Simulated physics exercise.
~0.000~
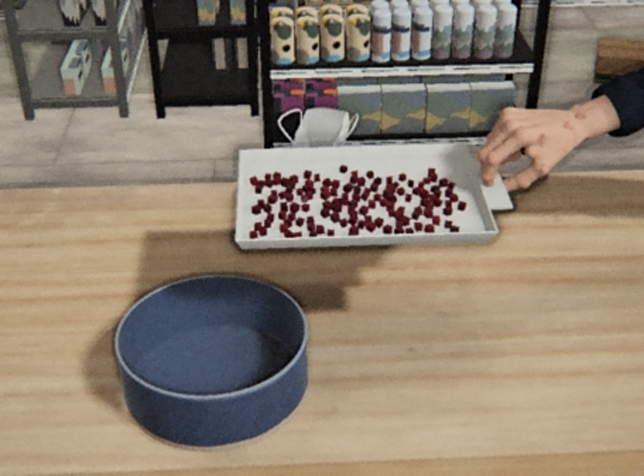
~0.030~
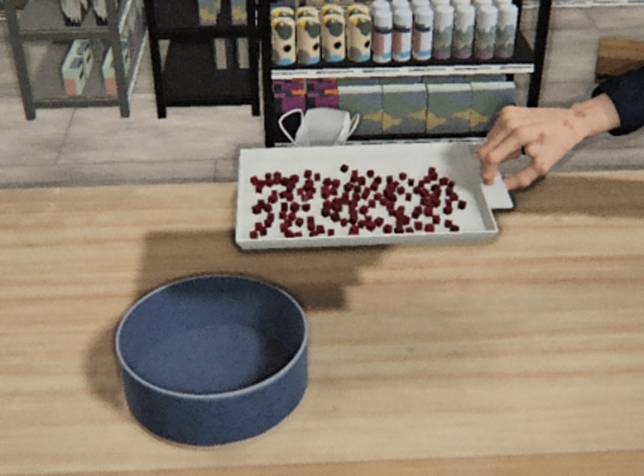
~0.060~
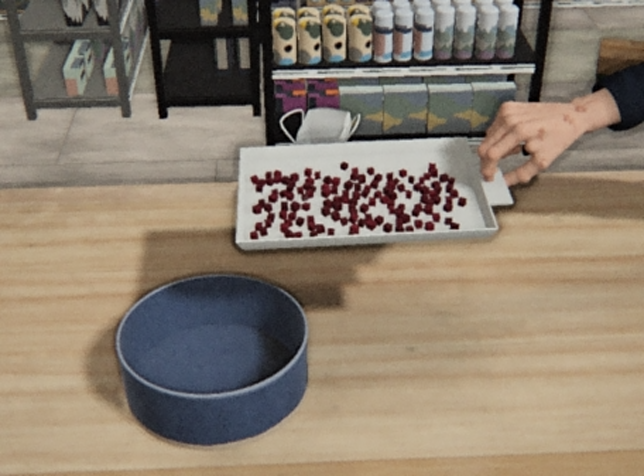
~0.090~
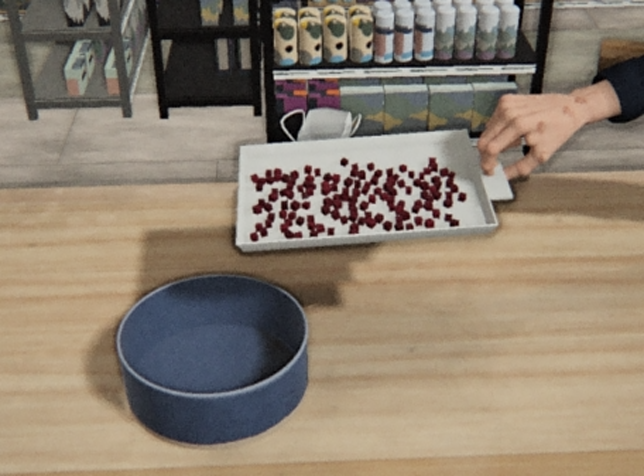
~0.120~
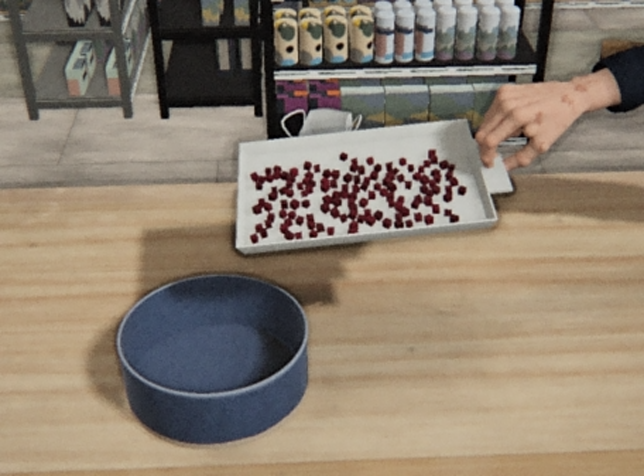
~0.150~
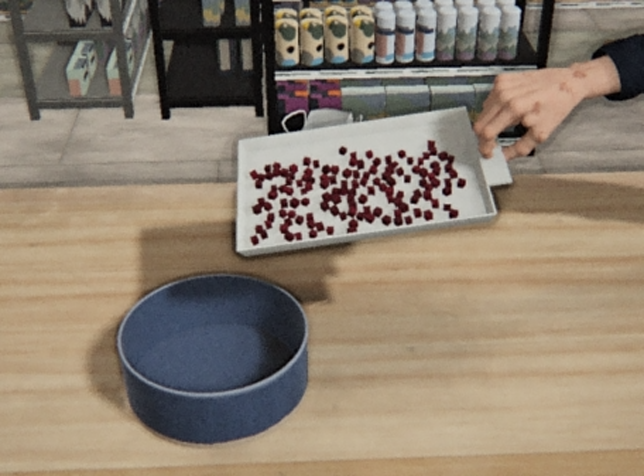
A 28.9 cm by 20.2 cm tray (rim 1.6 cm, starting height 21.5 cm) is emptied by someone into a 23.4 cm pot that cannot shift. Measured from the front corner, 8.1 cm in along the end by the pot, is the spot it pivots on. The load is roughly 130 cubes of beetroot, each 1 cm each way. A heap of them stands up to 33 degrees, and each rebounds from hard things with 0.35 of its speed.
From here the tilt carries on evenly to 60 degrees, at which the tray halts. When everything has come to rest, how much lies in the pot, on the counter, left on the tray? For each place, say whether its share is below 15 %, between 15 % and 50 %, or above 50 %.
In order: Pot: The main portion; counter: A small portion; tray: A middle portion.
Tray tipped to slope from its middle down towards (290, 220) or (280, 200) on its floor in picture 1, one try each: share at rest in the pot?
Roughly 65 per cent on the first try and 35 per cent on the second.
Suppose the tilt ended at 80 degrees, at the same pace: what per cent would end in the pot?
Around 95 in a hundred.
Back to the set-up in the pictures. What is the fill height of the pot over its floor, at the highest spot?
Height: Approx. 1.5 cm.
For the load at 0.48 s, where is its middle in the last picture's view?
Look about (315, 196) in the last view.
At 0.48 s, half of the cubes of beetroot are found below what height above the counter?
The halfway line is at about 26 cm.
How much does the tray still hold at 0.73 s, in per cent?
Close to 60 in a hundred parts of the load.
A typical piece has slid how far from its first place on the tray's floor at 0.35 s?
By then it sits near 0 cm from where it began.
Then, at 0.35 s, tilt 38 degrees; the tray holds 100 %, the pot 0 %.
Then, at 0.48 s, tilt 54 degrees; the tray holds 100 %, the pot 0 %.
After 0.73 s, tilt 60 degrees; the tray holds 60 %, the pot 10 %.
By 2.1 s all is still; pot 70 %, counter 5 %, tray 30 %.
